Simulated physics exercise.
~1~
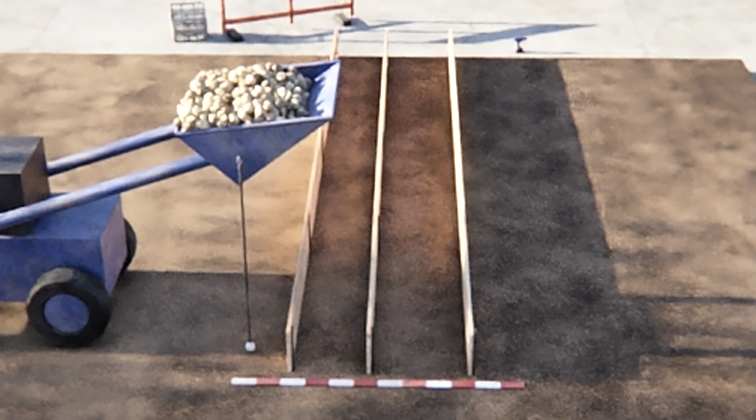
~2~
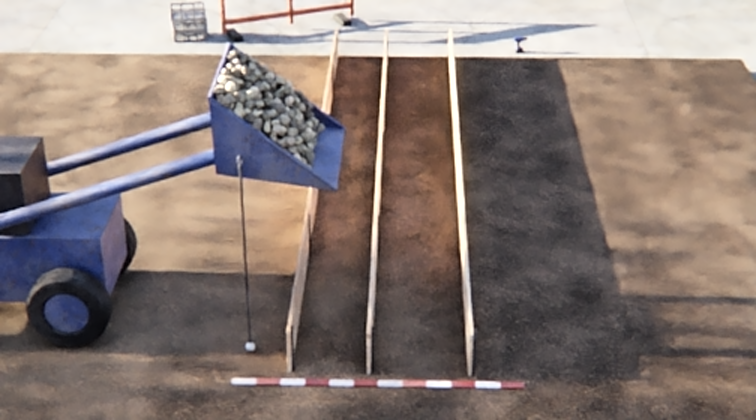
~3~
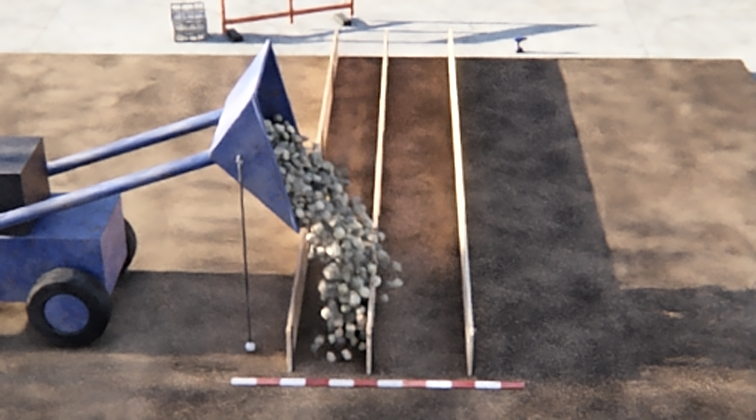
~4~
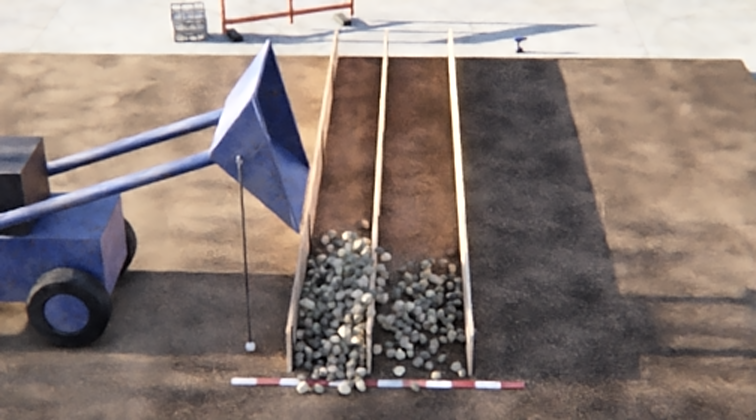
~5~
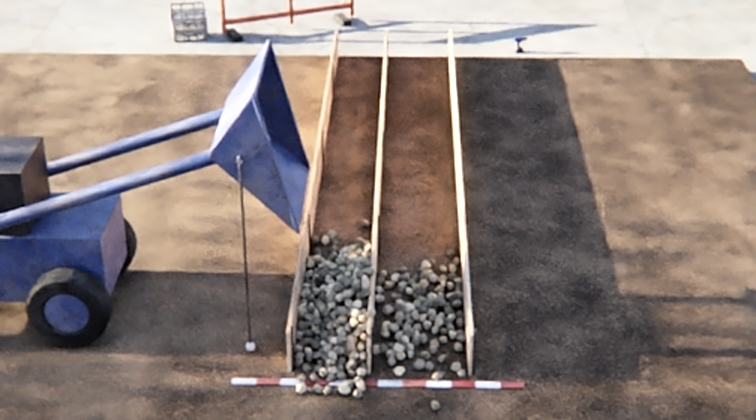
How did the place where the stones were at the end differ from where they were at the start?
At the start the stones were heaped in the loader's raised bucket, but at the end they lay lower and further right, on the ground around the near ends of the planks.
